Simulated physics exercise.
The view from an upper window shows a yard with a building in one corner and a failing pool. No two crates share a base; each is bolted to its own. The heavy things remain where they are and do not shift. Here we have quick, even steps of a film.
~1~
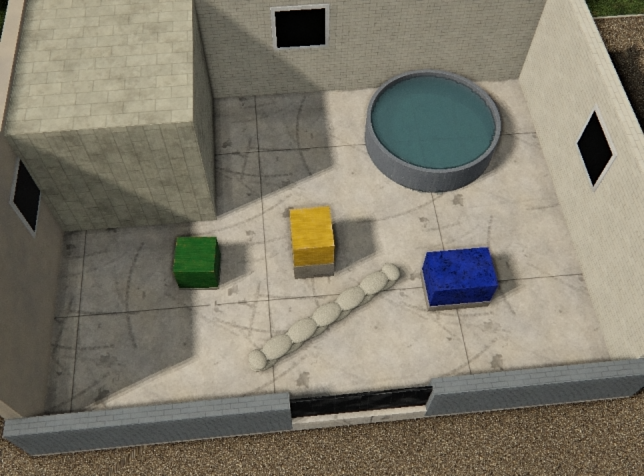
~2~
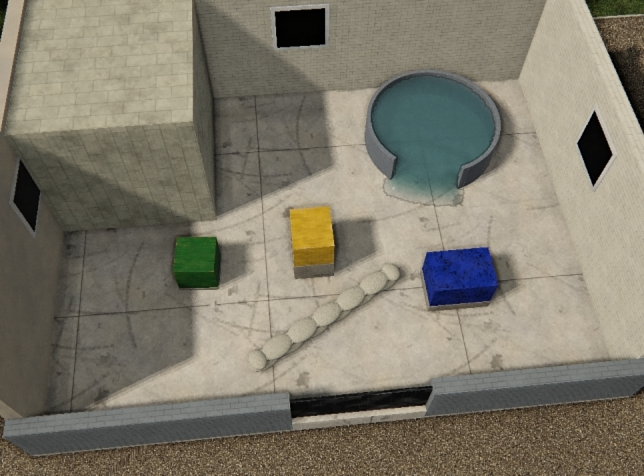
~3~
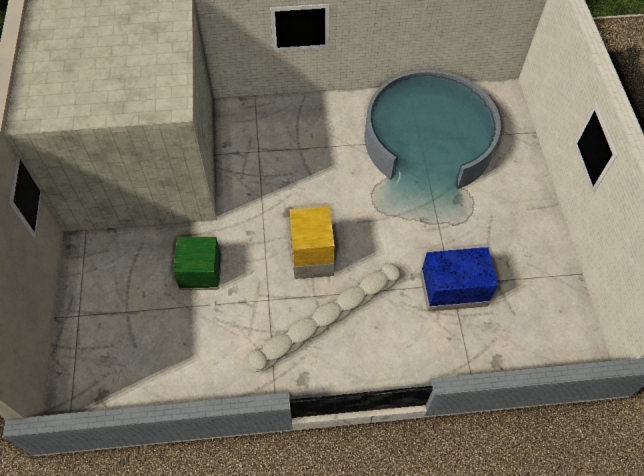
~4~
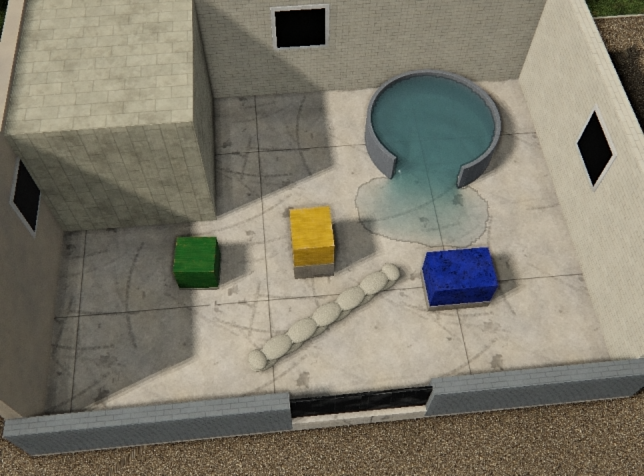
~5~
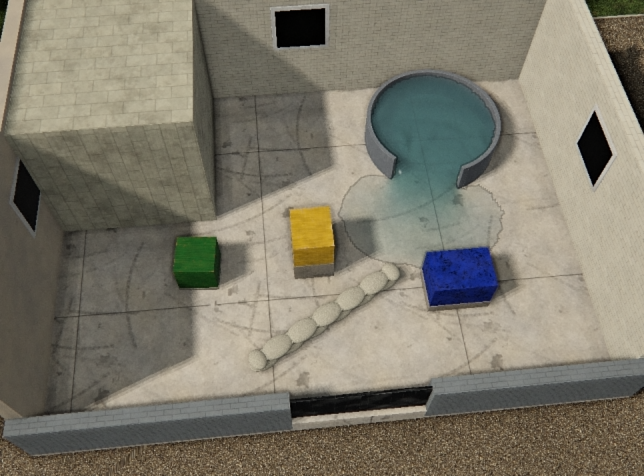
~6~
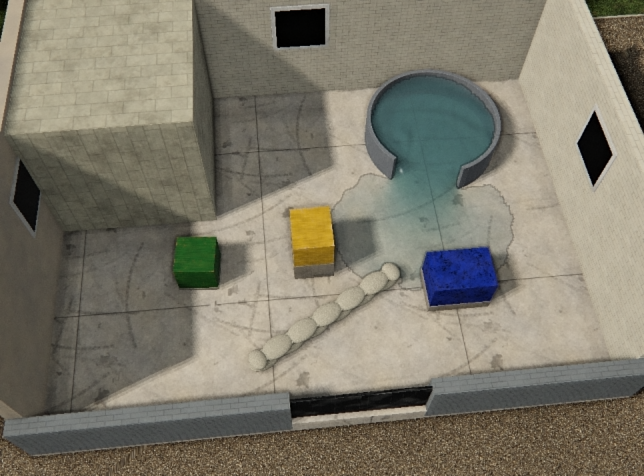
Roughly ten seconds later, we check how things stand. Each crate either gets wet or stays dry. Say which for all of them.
As I see it, the yellow crate is left dry, the green crate is left wet, the blue crate is left wet.
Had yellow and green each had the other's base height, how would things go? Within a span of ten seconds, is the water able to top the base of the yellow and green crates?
Result - yellow: Hit; green: Untouched.
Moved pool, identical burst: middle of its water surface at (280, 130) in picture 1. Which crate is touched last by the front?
Answer: The one in blue.
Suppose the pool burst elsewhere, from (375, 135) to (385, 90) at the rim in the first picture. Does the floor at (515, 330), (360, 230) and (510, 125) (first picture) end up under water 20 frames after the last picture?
Those three come out moisture-free, moisture-free and moisture-free, one after another.
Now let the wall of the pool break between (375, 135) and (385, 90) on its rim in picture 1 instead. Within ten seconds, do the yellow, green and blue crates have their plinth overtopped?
Here goes: Yellow crate - left alone; green crate - hit; blue crate - left alone.
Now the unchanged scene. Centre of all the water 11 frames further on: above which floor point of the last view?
Point: (423, 194).
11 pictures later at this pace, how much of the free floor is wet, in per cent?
Around 30 percent.
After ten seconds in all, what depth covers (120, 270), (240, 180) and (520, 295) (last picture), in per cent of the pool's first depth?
Roughly 6 per cent, 4 per cent and 12 per cent.
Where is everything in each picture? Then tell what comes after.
The round pool at (433, 121) is whole and still, in the first picture.
The front is at (459, 196), out from the gap at (425, 182), in the second picture.
Water pours out at (425, 184) and has run to (379, 205), in the third picture.
Water pours out at (425, 184) and has run to (466, 240), in the fourth picture.
Water pours out at (425, 184) and has run to a hidden place, in the fifth picture.
The front is at (373, 277), out from the gap at (425, 184), in the sixth picture.
A moment on, water covers 20 % of the floor; the yellow crate water round its plinth, the green crate not reached, the blue crate water round its plinth.
Next, water covers 30 % of the floor; the yellow crate water round its plinth, the green crate not reached, the blue crate water round its plinth.
Then, water covers 50 % of the floor; the yellow crate water round its plinth, the green crate water round its plinth, the blue crate water round its plinth.
Later, water covers 85 % of the floor; the yellow crate water round its plinth, the green crate water round its plinth, the blue crate water round its plinth.
In the end, water covers 100 % of the floor; the yellow crate stayed above the water, the green crate was topped, the blue crate was topped.
